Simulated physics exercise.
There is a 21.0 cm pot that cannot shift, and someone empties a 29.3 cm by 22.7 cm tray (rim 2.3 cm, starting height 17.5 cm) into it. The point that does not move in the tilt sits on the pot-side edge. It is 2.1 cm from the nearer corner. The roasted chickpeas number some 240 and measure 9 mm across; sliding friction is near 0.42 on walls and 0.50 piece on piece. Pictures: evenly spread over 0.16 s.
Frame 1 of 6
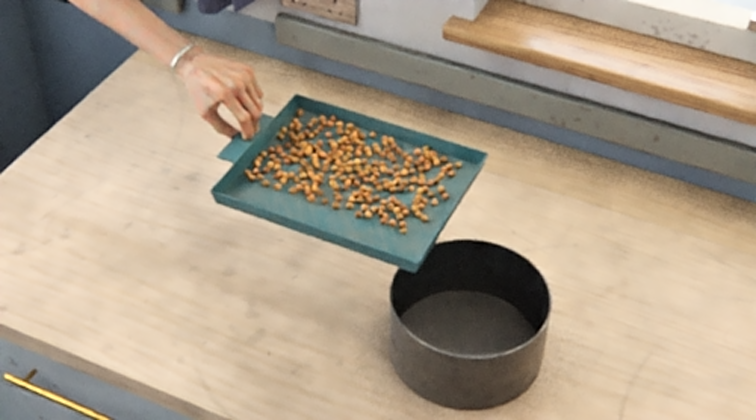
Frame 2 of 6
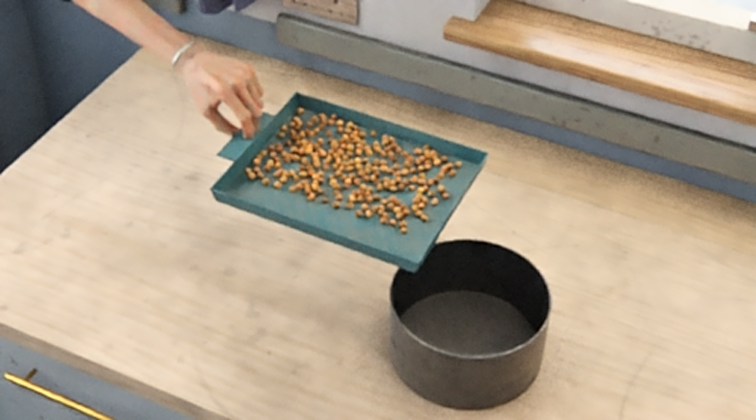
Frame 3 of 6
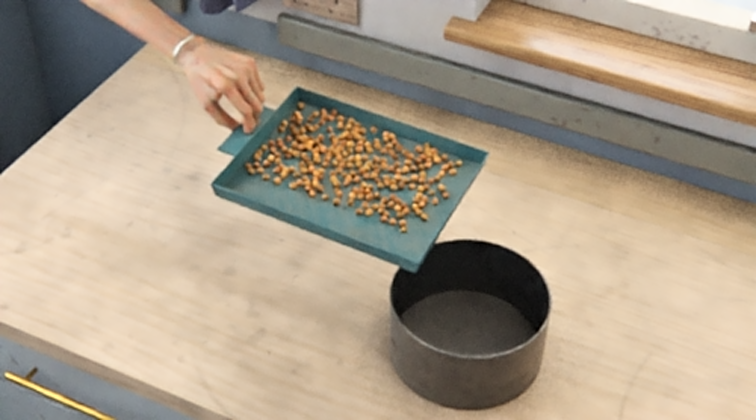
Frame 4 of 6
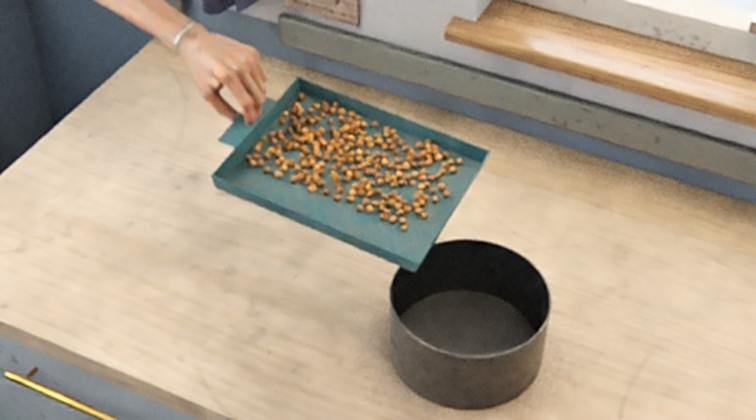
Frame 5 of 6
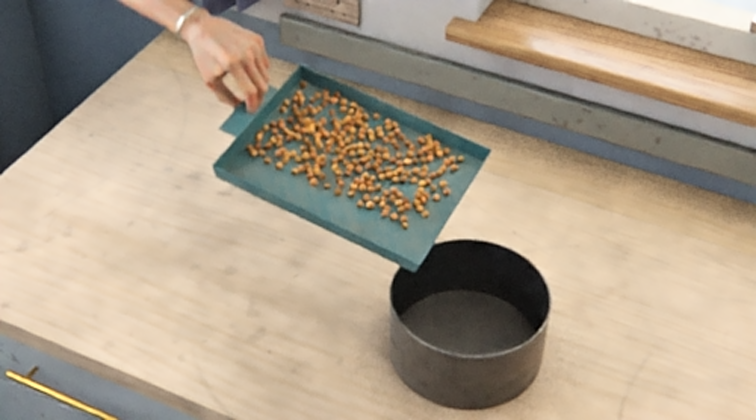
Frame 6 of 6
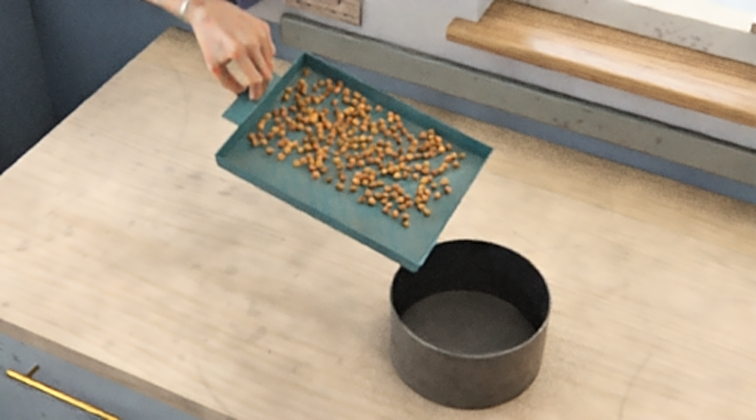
A teal tray scattered with roasted chickpeas slowly tilted toward a dark round pot on a wooden counter, as a hand at its far left end rose; the chickpeas stayed spread across the tray.
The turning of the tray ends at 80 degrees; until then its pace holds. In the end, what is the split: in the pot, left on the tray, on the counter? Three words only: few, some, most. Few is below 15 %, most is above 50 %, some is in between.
Pot - most, tray - some, counter - few.
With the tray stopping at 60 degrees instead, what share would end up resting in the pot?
That would be around 35 percent.
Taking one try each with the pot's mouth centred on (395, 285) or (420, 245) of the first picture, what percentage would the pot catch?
Try one: ~ 15 %; try two: ~ 5 %.
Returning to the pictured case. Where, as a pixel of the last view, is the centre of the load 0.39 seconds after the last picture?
Close to pixel (449, 196).
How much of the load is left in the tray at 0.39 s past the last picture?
100 %, give or take.
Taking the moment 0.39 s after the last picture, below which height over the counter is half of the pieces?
Roughly 24 centimetres, give or take.
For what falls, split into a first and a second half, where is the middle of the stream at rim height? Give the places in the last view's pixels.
First half close to (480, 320), second half close to (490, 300).
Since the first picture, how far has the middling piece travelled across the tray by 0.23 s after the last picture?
I'd say close to 3 centimetres.
Then, 0.23 s after the last picture, tilt 48 degrees; the tray holds 100 %, the pot 0 %.
Then, 0.39 s after the last picture, tilt 71 degrees; the tray holds 100 %, the pot 0 %.
Then, 0.66 s after the last picture, tilt 80 degrees; the tray holds 35 %, the pot 55 %.
In the end, pot 65 %, tray 30 %, counter 5 %.
